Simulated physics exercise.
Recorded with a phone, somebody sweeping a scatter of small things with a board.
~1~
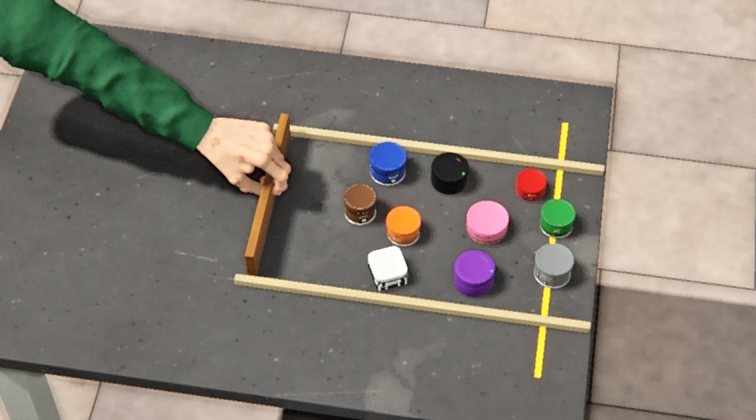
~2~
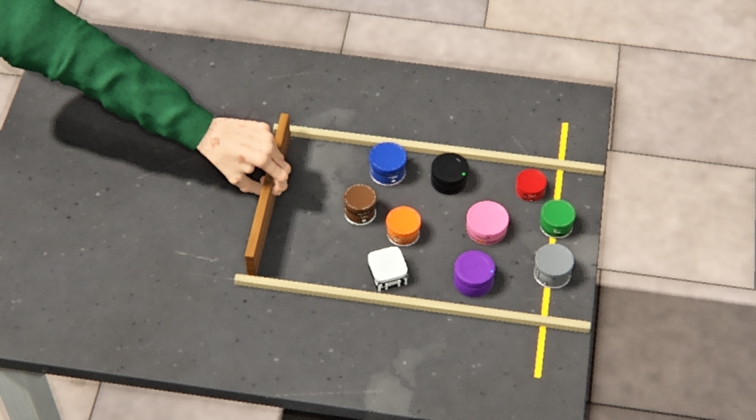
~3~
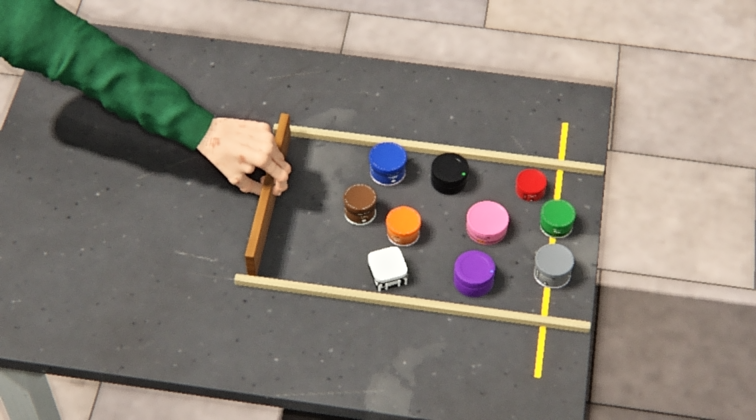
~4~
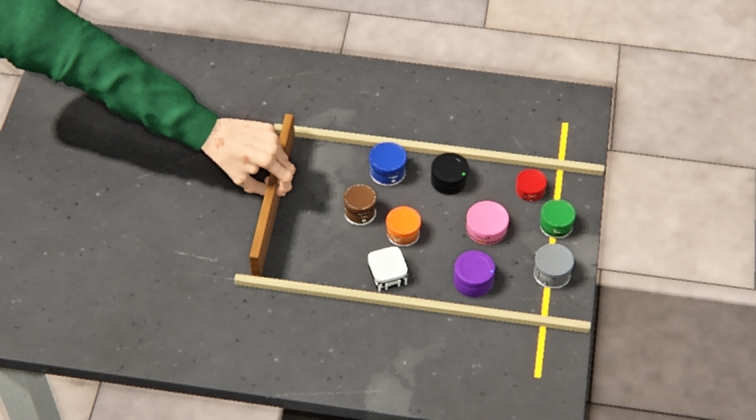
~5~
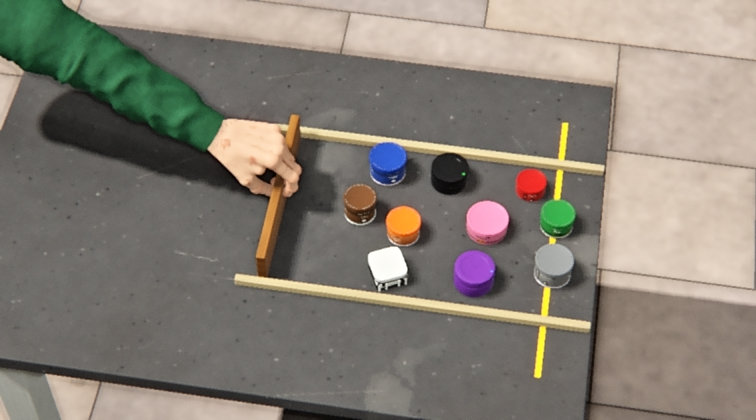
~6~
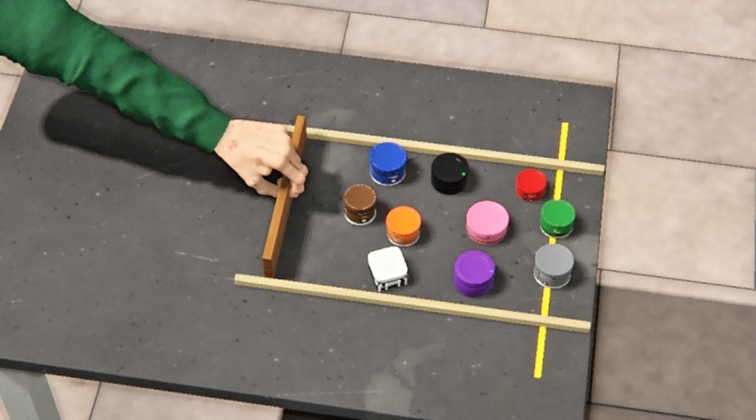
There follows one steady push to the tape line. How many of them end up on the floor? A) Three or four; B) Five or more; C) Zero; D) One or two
Five or more.
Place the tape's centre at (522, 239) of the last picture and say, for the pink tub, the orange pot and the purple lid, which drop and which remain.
First the pink tub, which stays on top, then the orange pot, which stays on top, and the purple lid, which stays on top.
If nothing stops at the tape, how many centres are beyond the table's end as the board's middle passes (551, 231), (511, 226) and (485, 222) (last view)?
6; 1; 0.
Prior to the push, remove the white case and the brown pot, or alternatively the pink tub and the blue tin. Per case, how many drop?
Result, first then second: 3, 3.
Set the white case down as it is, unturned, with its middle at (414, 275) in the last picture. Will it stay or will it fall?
From that start, the object then is safe.
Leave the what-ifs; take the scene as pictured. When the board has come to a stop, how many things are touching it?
It's 4.
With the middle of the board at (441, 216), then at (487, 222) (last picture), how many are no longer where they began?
Counts: 8, 10.
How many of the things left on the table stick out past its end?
That'd be 0.
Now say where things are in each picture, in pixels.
Grey tin (554, 266); green pot (557, 219); red tub (531, 185); board (269, 194); tape (552, 243), in the first frame.
Green pot (557, 219); purple lid (474, 274), in the second frame.
Red tub (531, 185); white case (388, 269), in the third frame.
Grey tin (553, 267); black lid (450, 174), in the fourth frame.
Green pot (557, 219); brown pot (360, 205), in the fifth frame.
Grey tin (553, 267); green pot (557, 219); red tub (531, 185); board (286, 196); tape (552, 243), in the sixth frame.
A little later, none off yet; grey tin at rest near (553, 267); green pot at rest near (557, 219); red tub at rest near (531, 185).
When it is over, the number that fall off is five or more; down, black lid, purple lid, pink tub, red tub, green pot and grey tin.
